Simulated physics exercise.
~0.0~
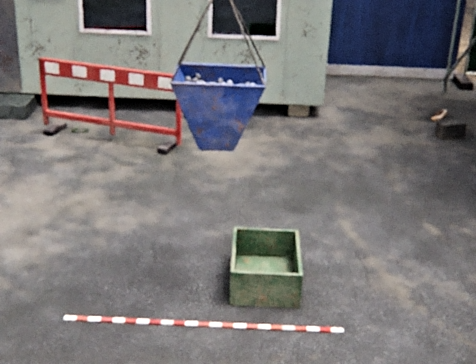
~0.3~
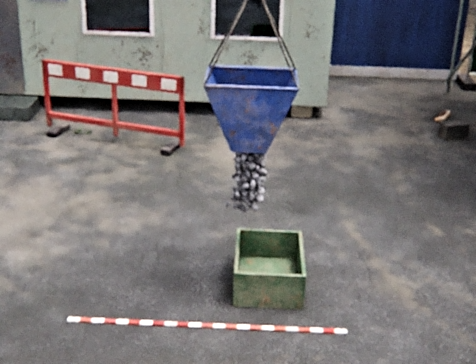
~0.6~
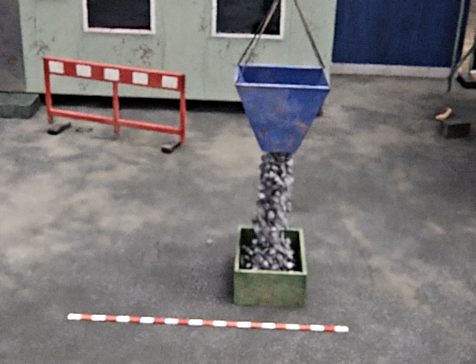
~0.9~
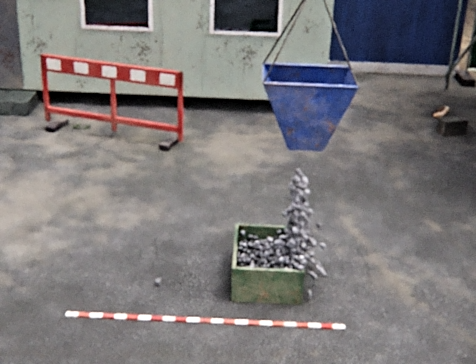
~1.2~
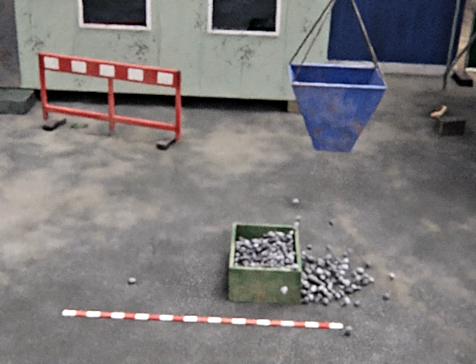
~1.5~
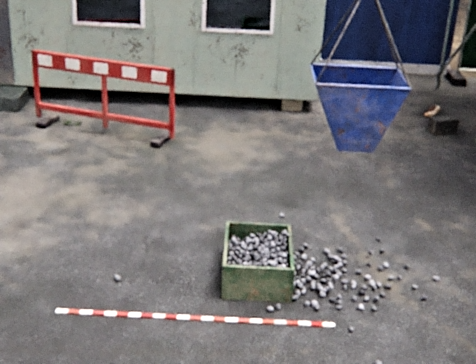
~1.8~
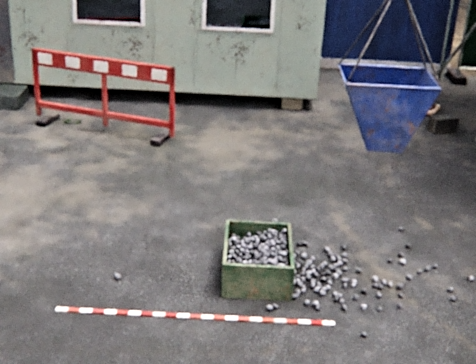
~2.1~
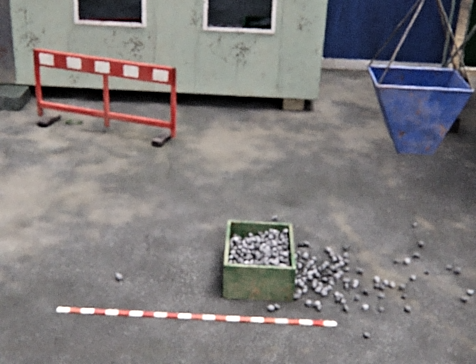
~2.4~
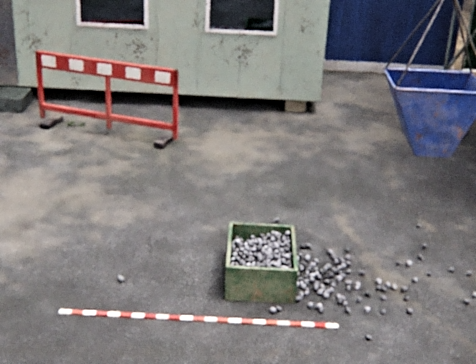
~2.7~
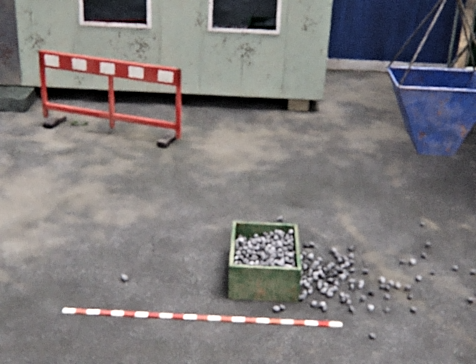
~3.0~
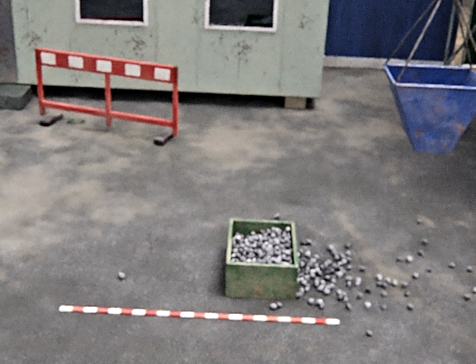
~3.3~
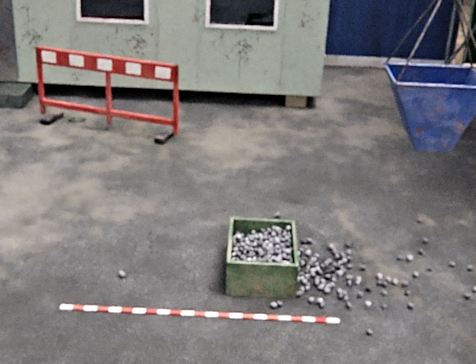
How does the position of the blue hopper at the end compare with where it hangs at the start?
At the start the blue hopper hangs left of the green bin, near the red and white barrier, and by the end it hangs far to the right, beyond the bin and close to the right edge of the view.
